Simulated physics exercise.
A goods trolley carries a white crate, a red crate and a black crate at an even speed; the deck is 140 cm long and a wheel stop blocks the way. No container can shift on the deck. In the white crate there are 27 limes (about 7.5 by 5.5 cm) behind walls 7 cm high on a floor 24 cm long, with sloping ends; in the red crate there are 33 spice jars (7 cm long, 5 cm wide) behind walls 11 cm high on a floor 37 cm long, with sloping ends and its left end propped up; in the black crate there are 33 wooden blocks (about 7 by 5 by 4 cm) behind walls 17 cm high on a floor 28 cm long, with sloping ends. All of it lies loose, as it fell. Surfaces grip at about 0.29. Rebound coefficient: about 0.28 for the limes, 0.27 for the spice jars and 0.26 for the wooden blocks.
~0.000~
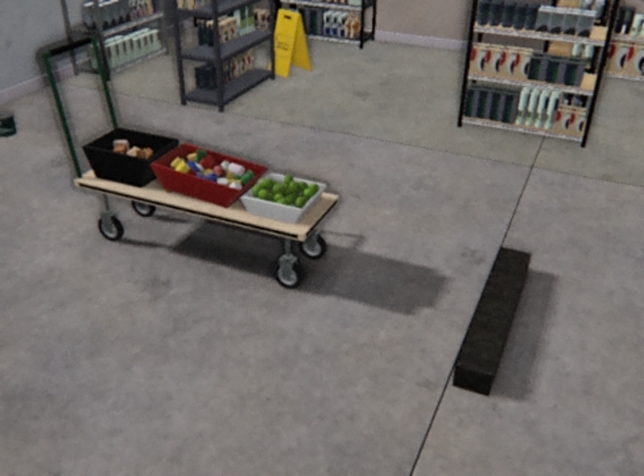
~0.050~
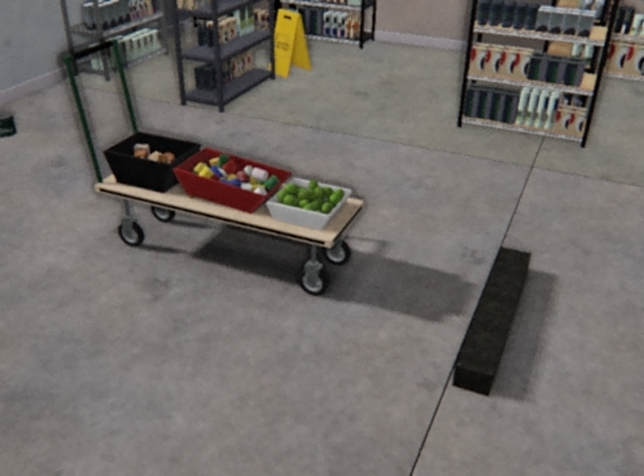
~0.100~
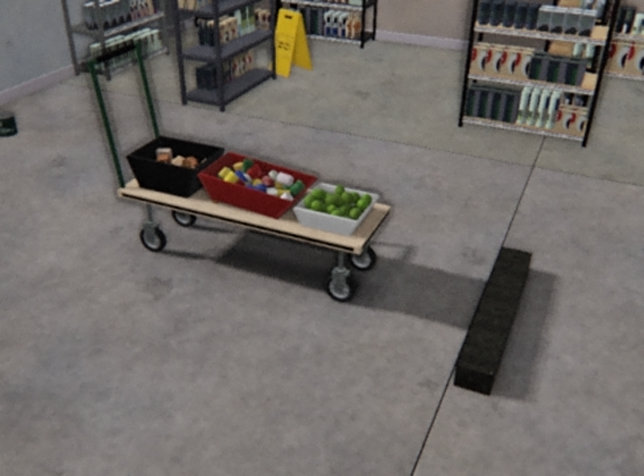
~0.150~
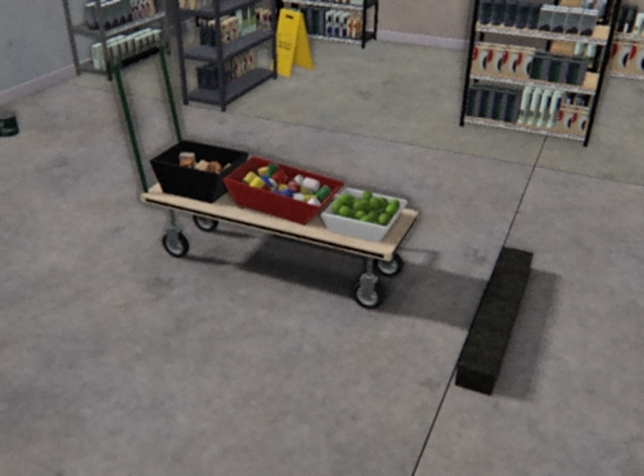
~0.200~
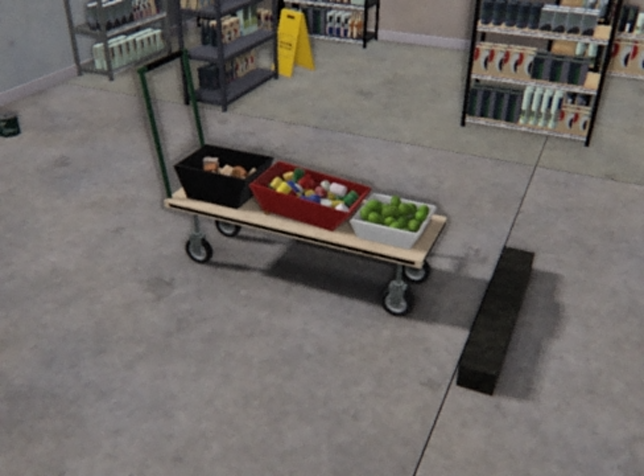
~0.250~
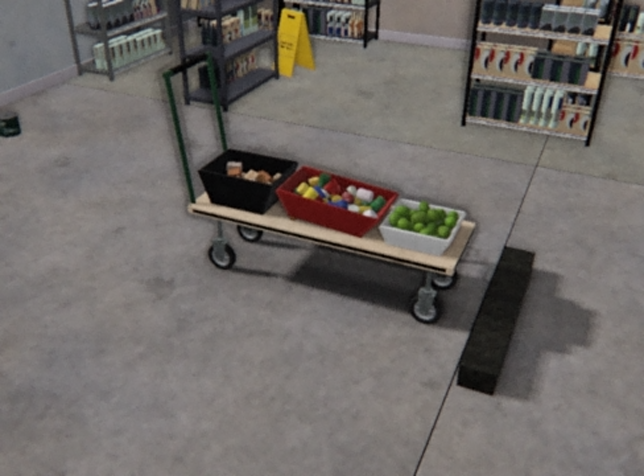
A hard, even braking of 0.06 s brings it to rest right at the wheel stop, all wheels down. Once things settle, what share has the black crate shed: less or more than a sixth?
Less than a sixth of the wooden blocks leave the black crate.
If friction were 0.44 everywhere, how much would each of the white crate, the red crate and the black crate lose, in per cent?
In that case white crate 30, red crate 30, black crate 0 per cent.
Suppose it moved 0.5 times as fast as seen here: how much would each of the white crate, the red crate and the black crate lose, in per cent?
In that case white crate 0, red crate 0, black crate 0 per cent.
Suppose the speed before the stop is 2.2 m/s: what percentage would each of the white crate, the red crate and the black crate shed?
Then white crate 10, red crate 20, black crate 0 per cent.
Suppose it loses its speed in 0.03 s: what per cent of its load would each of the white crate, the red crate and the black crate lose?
Then white crate 40, red crate 40, black crate 0 per cent.
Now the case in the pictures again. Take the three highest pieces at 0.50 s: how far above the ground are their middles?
About 68 cm.
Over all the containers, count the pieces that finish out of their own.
Roughly 25 in all.
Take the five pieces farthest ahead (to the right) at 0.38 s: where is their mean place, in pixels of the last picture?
At about (494, 225).
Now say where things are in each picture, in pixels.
In the first frame (places track the rim corner closest to us here; the camera pans a little), black crate (145, 159); red crate (239, 190); 89 cm to go; all still inside.
The second frame shows black crate (168, 164); red crate (264, 196); 75 cm to go.
The third frame shows black crate (193, 169); red crate (291, 201); 60 cm to go.
The fourth frame shows black crate (218, 174); red crate (320, 207); 46 cm to go.
The fifth frame shows black crate (244, 179); red crate (349, 213); 32 cm to go.
The sixth frame shows black crate (270, 185); red crate (378, 220); 17 cm to go; all still inside.
After 0.28 s, it begins to slow.
After 0.38 s, the white crate is down by 1 of 27, the red crate has all 33 and the black crate has all 33.
After 0.50 s, the white crate is down by 6 of 27, the red crate is down by 7 of 33 and the black crate is down by 1 of 33.
After 0.73 s, the white crate is down by 9 of 27, the red crate is down by 12 of 33 and the black crate is down by 1 of 33.
When it is over (at 1.23 s), the white crate is down by 9 of 27, the red crate is down by 13 of 33 and the black crate is down by 1 of 33. Asked share, 1 of 33, 3 per cent.
